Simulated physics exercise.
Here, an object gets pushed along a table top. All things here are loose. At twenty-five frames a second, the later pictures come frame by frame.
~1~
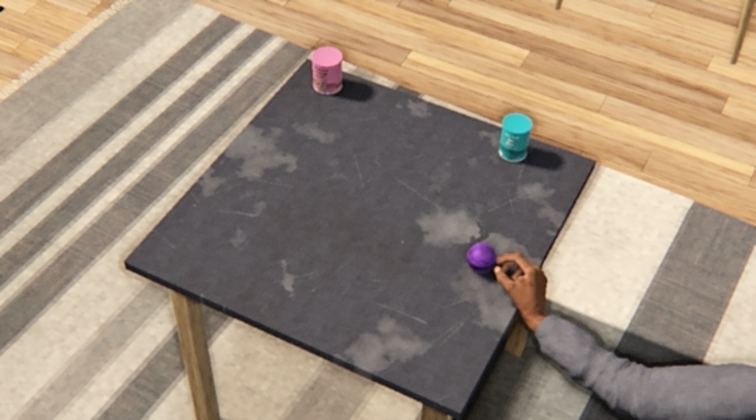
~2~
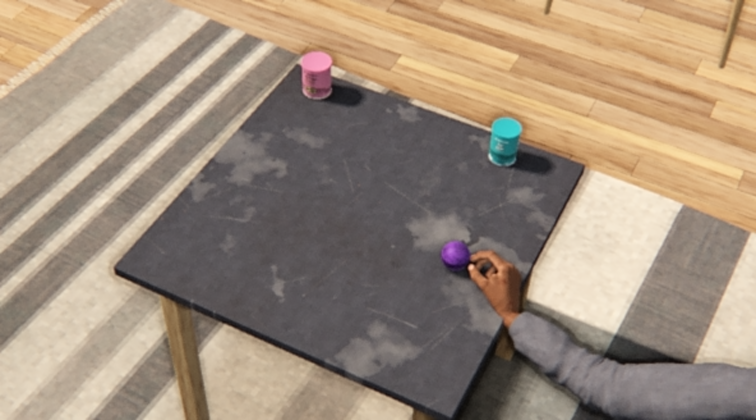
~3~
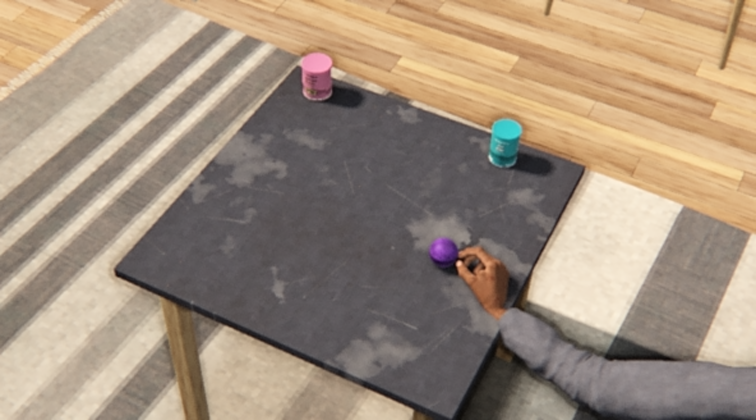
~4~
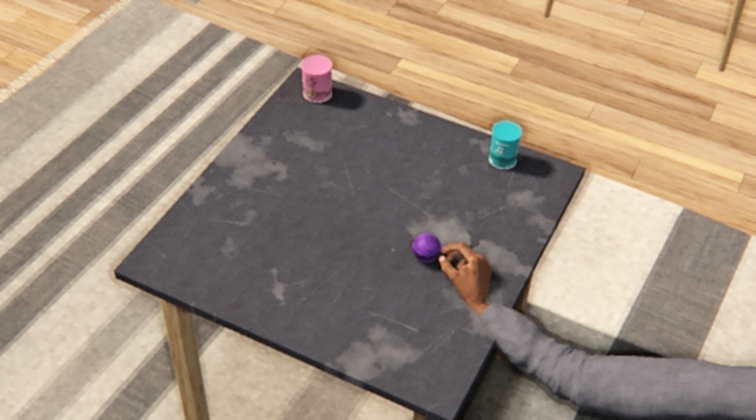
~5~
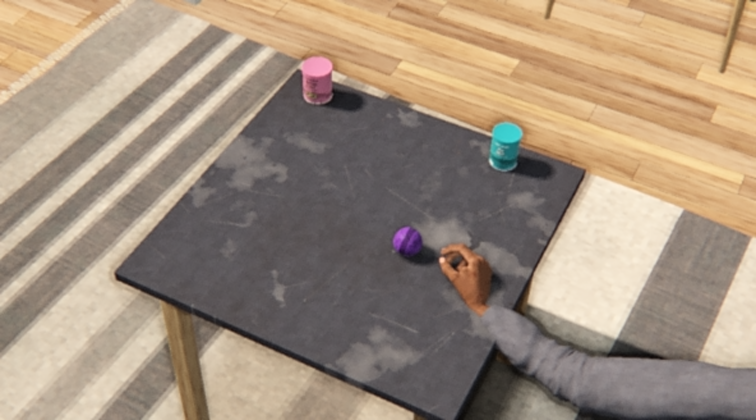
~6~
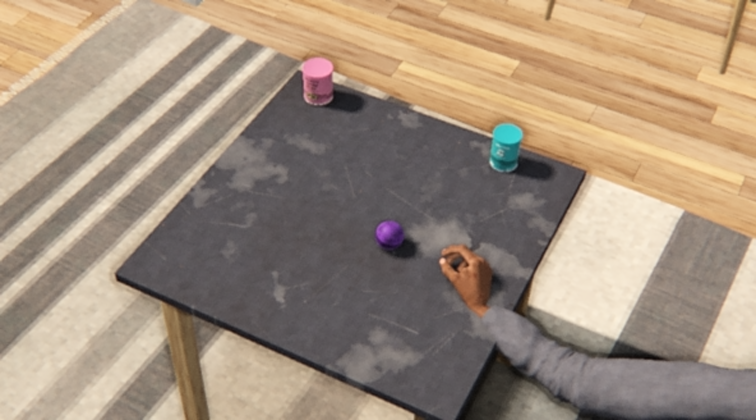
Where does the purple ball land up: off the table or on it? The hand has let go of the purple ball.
It is going to end its trip off the table.
Then, 0.20 s past the last view, purple ball displaced well along near (301, 201).
Then, 0.40 s past the last view, purple ball displaced well along near (222, 169).
Then, 0.70 s past the last view, purple ball now off the table.
Then, 0.90 s past the last view, things are still on the move.
Finally, off the table, purple ball.
